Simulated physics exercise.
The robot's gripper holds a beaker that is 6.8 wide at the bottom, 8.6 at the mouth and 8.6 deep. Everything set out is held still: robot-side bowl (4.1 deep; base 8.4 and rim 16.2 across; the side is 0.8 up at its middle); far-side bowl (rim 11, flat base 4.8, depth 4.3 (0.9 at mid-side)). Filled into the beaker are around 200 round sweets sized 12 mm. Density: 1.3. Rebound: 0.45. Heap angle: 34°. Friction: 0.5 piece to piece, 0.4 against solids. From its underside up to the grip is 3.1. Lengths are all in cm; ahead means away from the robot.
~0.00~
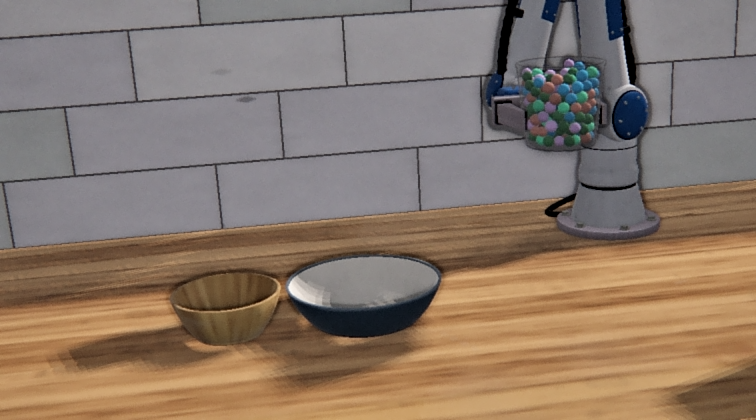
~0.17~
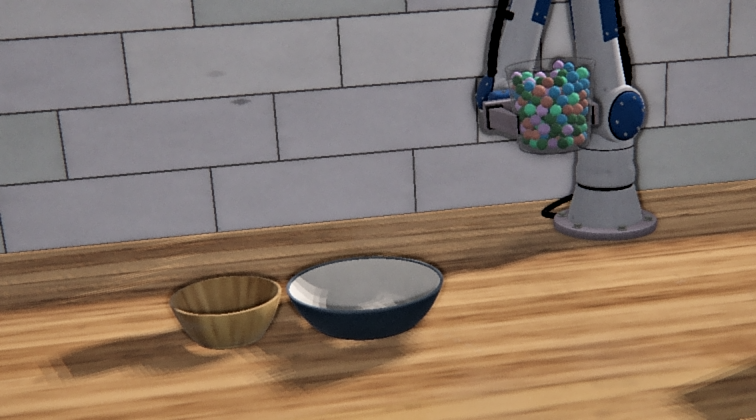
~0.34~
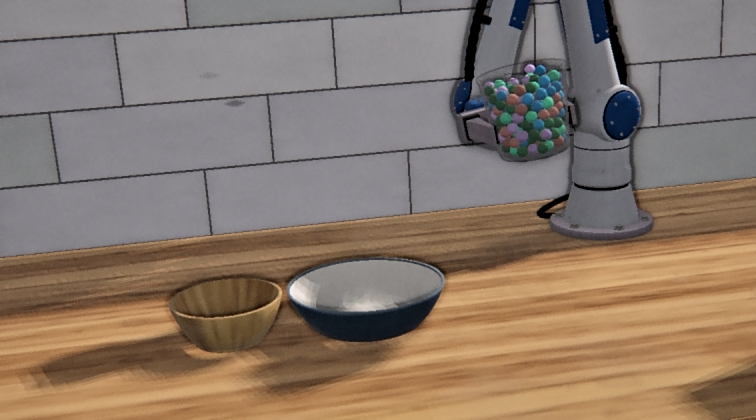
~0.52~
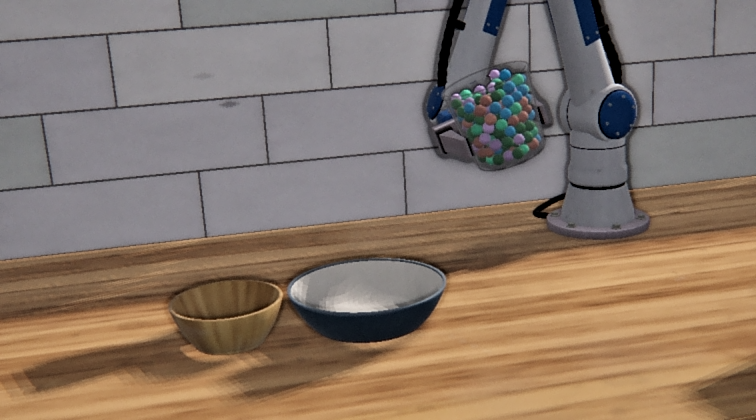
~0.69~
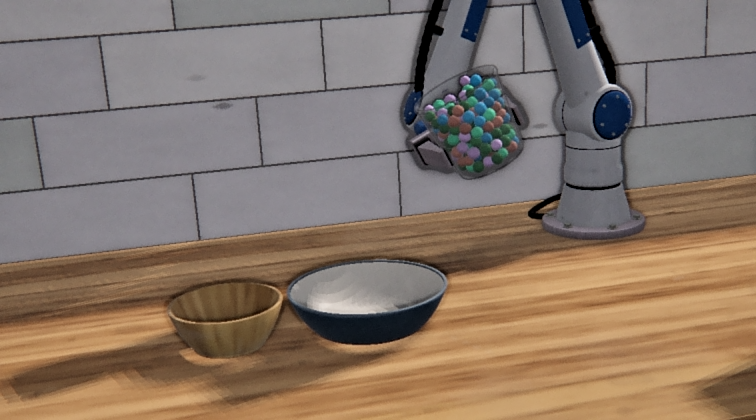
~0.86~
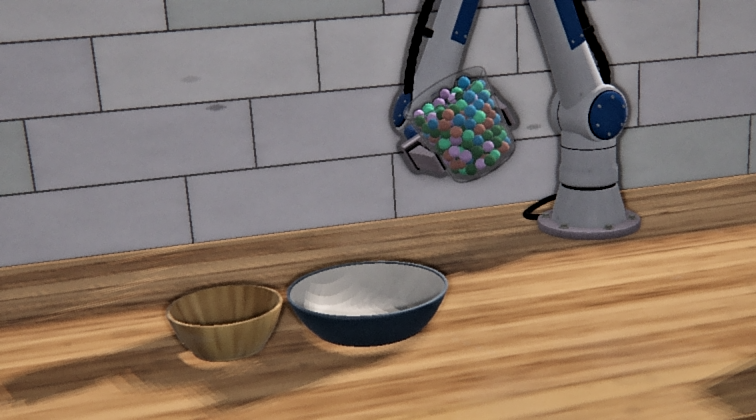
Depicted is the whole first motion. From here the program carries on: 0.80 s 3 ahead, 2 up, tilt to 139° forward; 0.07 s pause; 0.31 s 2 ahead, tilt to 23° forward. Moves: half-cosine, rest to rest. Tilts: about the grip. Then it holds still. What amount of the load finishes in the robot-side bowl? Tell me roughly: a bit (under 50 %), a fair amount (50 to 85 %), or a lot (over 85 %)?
A lot, over 85 %.
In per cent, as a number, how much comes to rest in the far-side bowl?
The share comes to around 0 per cent.
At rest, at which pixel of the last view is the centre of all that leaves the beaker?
In the final picture, somewhere near (367, 309).
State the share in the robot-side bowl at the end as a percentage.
Roughly 100 percent.
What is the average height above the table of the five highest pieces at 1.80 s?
Roughly 4 cm.
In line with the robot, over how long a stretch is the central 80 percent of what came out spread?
It covers about 8 centimetres.
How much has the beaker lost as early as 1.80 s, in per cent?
I'd say some 100 percent by then.
After 1.33 s, tilted 99° forward, highest piece 23 above the table; 192 in the beaker, 1 in the robot-side bowl, 3 in flight or on a rim.
After 1.80 s, tilted 123° forward, highest piece 4 above the table; 196 in the robot-side bowl.
After 2.24 s, tilted 23° forward, highest piece 4 above the table; 196 in the robot-side bowl.
After 3.29 s, tilted 23° forward, highest piece 4 above the table; 196 in the robot-side bowl.
In the end, 196 in the robot-side bowl. That is 100 % in the robot-side bowl.
